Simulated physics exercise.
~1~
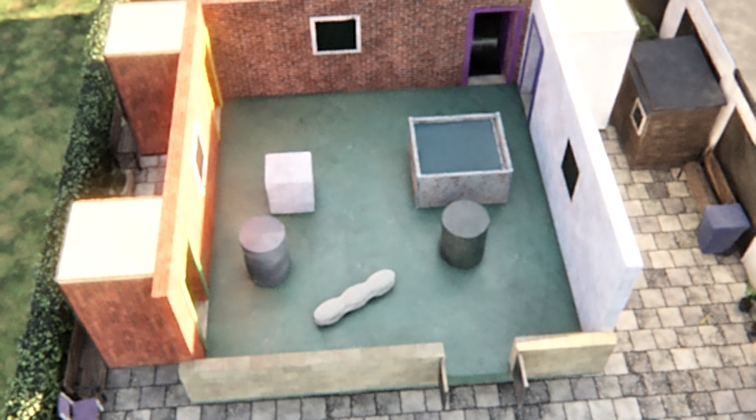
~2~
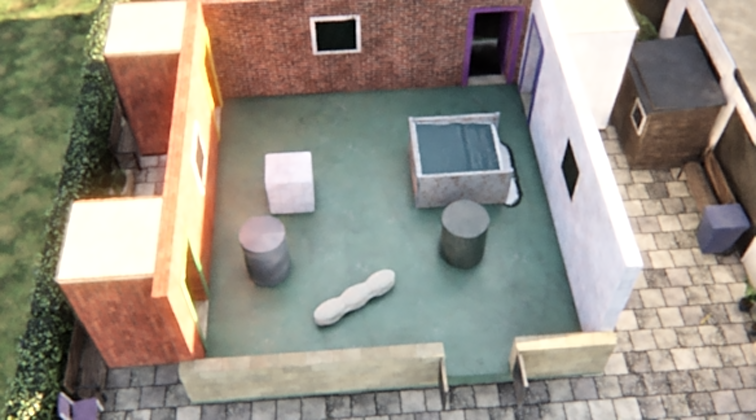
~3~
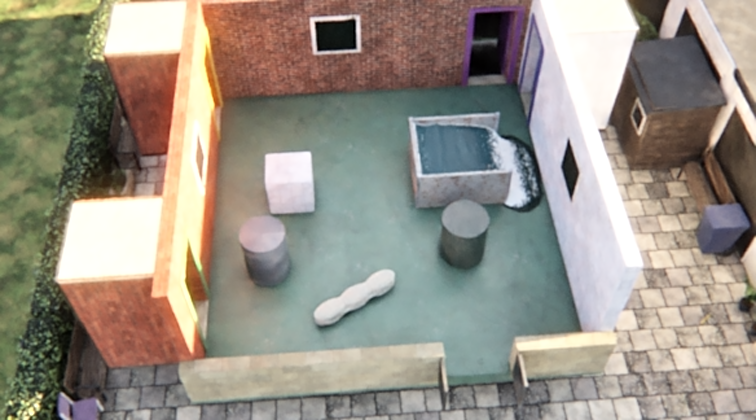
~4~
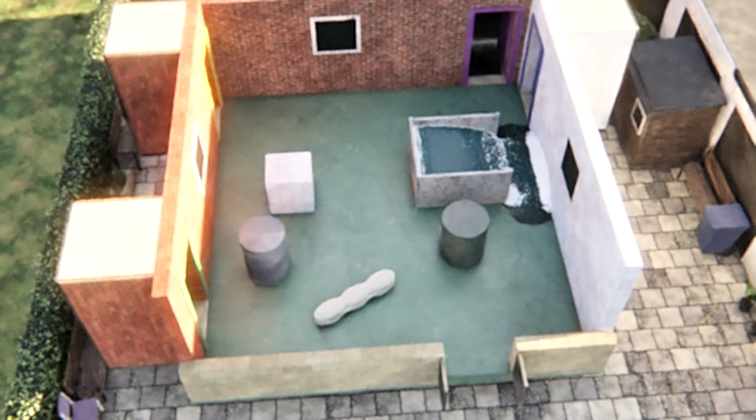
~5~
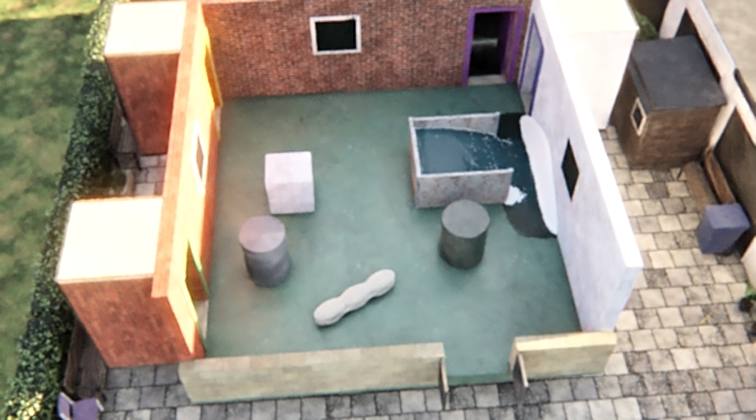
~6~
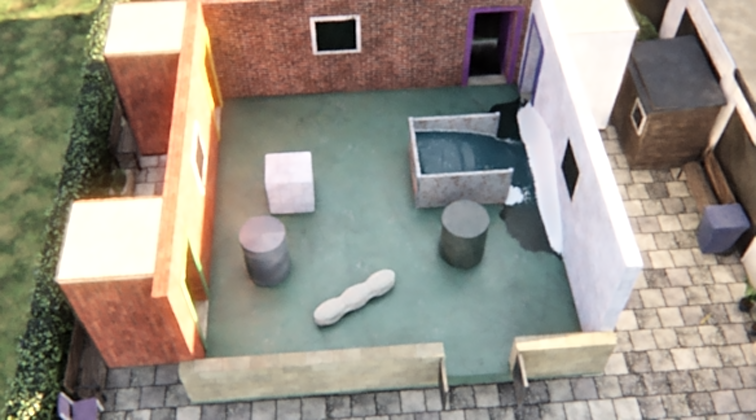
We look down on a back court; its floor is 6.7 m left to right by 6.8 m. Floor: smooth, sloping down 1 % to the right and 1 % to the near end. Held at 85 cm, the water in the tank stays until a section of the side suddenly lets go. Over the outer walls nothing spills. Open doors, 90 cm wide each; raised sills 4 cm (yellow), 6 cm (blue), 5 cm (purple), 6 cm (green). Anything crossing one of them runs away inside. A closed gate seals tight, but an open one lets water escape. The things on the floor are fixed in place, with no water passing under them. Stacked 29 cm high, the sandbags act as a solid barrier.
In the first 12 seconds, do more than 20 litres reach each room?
One by one: Yellow door: Lags behind the figure; blue door: Outstrips the figure; purple door: Outstrips the figure; green door: Lags behind the figure.
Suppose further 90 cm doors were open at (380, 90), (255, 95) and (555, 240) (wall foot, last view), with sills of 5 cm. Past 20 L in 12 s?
In that order: Short of it, short of it, beyond it.
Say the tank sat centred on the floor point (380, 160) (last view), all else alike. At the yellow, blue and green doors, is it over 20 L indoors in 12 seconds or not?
So the yellow door keeps within it, the blue door tops the limit and the green door keeps within it.
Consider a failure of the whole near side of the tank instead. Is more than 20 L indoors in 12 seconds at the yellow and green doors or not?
Versus the limit - yellow: Within, green: Exceeded.
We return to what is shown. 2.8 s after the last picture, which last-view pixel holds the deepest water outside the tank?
Spot: Approx. (570, 355).
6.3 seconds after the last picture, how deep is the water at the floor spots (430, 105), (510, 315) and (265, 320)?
Around 4 cm, 7 cm and 1 cm, in the order given.
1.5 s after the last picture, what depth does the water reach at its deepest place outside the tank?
Up to some 34 cm.
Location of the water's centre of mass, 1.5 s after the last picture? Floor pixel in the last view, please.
Its balance point lies near (497, 198).
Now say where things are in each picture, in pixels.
Still water, 85 cm deep, in the tank at (459, 147), in the first frame.
Water pours out at (499, 164) and has run 0.8 m, to (509, 204); typically 11 cm deep outside, 85 cm at the tank's back, in the second frame.
Water pours out at (499, 164) and has run 1.0 m, to (535, 203); typically 13 cm deep outside, 80 cm at the tank's back, in the third frame.
The front is at (551, 216), 1.5 m from the gap at (499, 166); 2.0 m2 of floor is under water; 72 cm left at the back of the tank, in the fourth frame.
Water pours out at (499, 166) and has run 1.8 m, to (555, 234); typically 21 cm deep outside, 71 cm at the tank's back, in the fifth frame.
The front is at (561, 257), 2.3 m from the gap at (498, 166); 2.6 m2 of floor is under water; 64 cm left at the back of the tank, in the sixth frame.
Then, 0.7 s after the last picture water covers 20 % of the floor and is deepest (52 cm) near (535, 179); yellow door not reached, blue door 14 cm at the sill, 11 L in, purple door 7 cm at the sill, 21 L in, green door not reached.
Then, 1.5 s after the last picture water covers 30 % of the floor and is deepest (34 cm) near (580, 354); yellow door not reached, blue door 12 cm at the sill, 30 L in, purple door 17 cm at the sill, 159 L in, green door not reached.
Then, 2.8 s after the last picture water covers 40 % of the floor and is deepest (20 cm) near (570, 355); yellow door not reached, blue door 8 cm at the sill, 45 L in, purple door 15 cm at the sill, 292 L in, green door not reached.
Then, 6.3 s after the last picture water covers 75 % of the floor and is deepest (12 cm) near (580, 354); yellow door 3 cm at the sill, 0 L in, blue door 7 cm at the sill, 57 L in, purple door 7 cm at the sill, 351 L in, green door 6 cm at the sill, 1 L in.
Then, 11.3 s after the last picture water covers 85 % of the floor and is deepest (6 cm) near (570, 355); yellow door 0 cm at the sill, 0 L in, blue door 4 cm at the sill, 60 L in, purple door 3 cm at the sill, 356 L in, green door 3 cm at the sill, 1 L in.
